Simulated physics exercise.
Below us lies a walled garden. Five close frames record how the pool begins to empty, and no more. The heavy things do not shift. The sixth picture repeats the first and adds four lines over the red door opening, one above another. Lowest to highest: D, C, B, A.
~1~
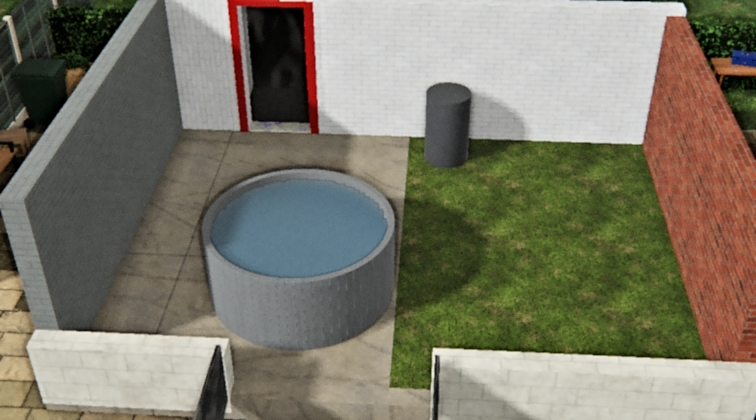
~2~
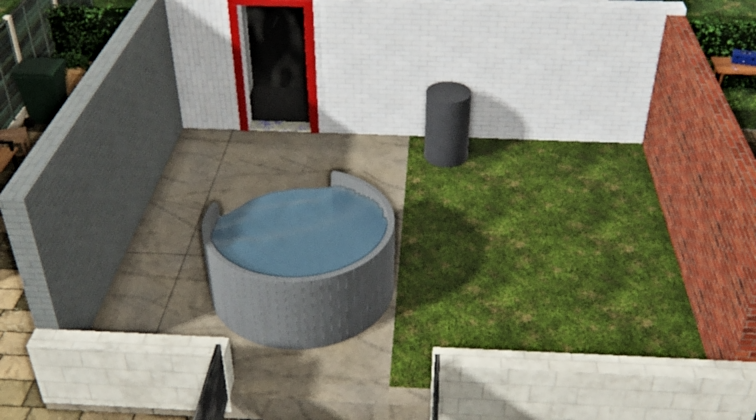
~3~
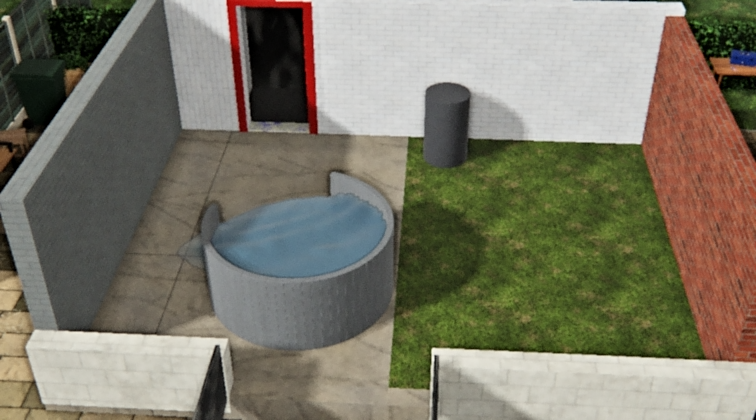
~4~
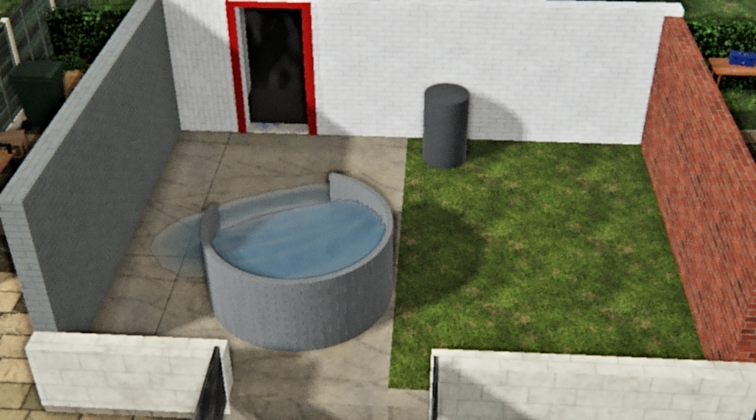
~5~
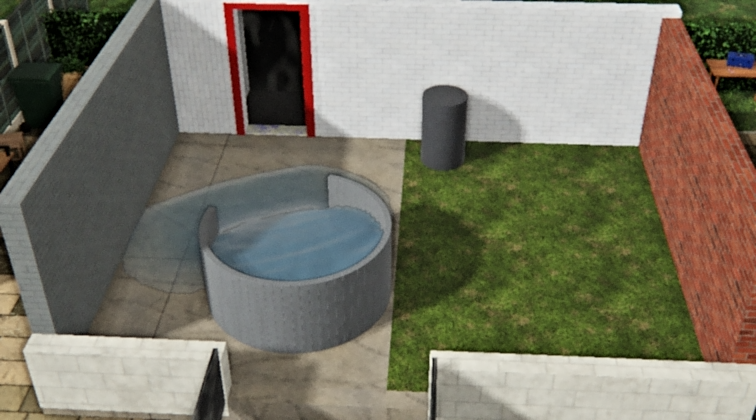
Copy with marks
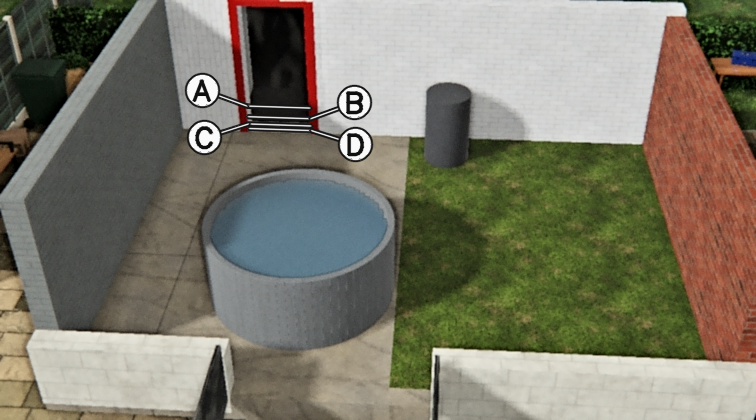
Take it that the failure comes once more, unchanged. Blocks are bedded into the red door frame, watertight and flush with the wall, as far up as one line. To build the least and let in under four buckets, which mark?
I would pick height A.
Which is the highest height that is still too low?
Here it is height B.
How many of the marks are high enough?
One.
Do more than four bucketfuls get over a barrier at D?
Yes, that goes wrong.
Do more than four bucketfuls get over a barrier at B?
Yes, that goes wrong.
In white, A at (278, 107); B at (279, 117); C at (279, 124); D at (280, 129); from the bottom up D, C, B, A.
If A is chosen, a splash gets over, under a bucket.
If B is chosen, about 10 bucketfuls get in.
If C is chosen, dozens of bucketfuls pour in.
If D is chosen, dozens of bucketfuls pour in.
